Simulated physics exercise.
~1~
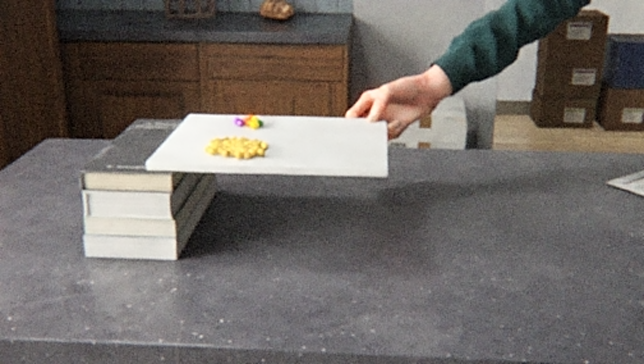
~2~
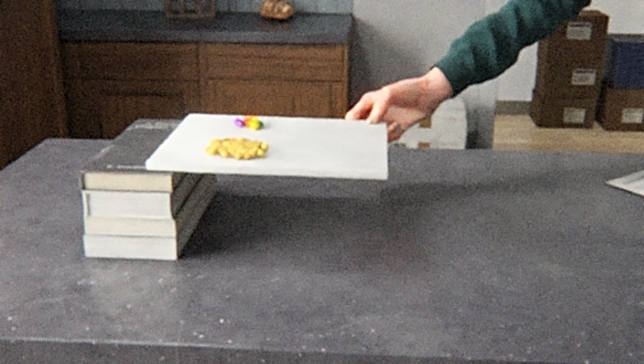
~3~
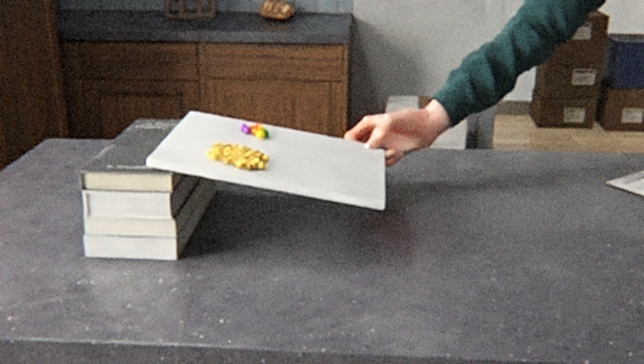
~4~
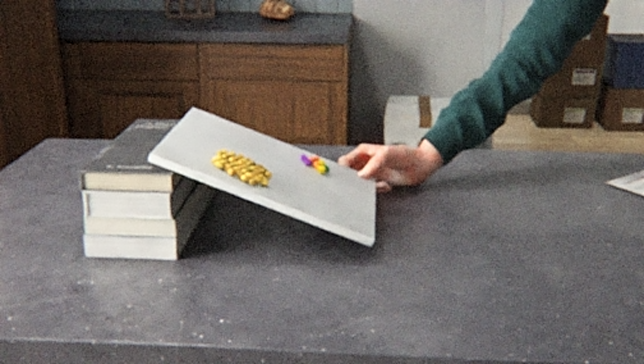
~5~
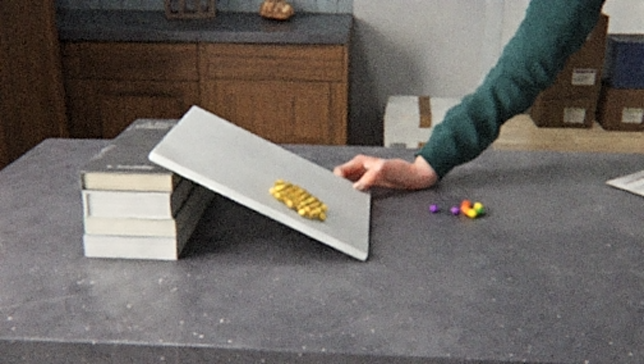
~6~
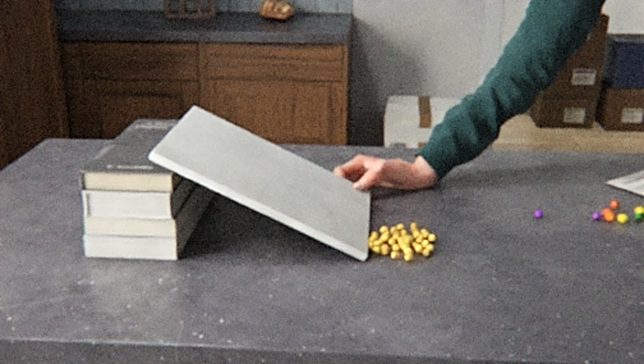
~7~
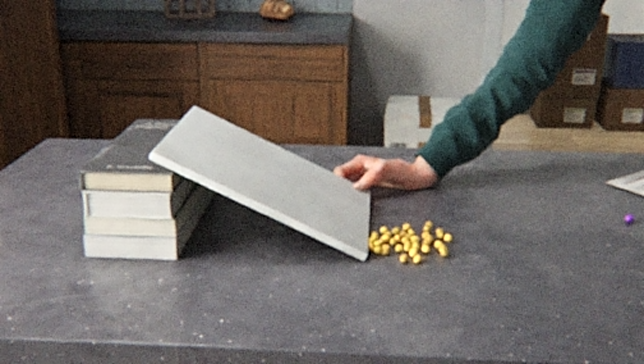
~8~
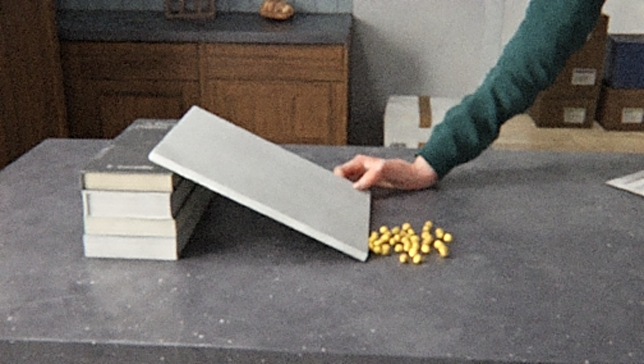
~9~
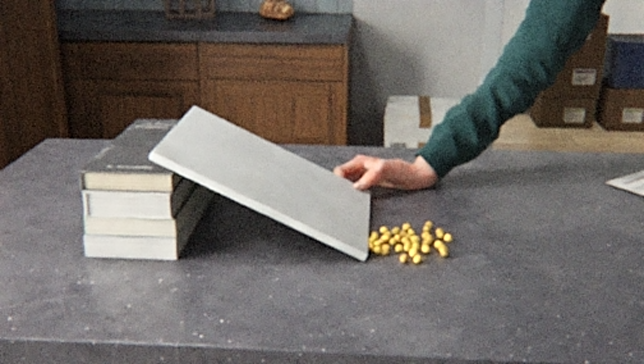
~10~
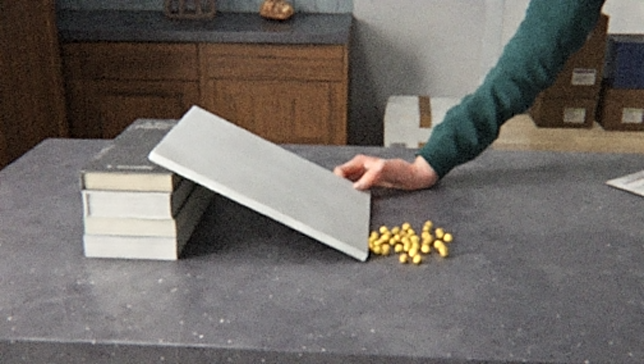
A pale board propped on a stack of books is lowered by a hand until its right end meets the dark counter; the colourful beads at the back roll off first and out of view, then the yellow pieces slide down and settle near its foot.
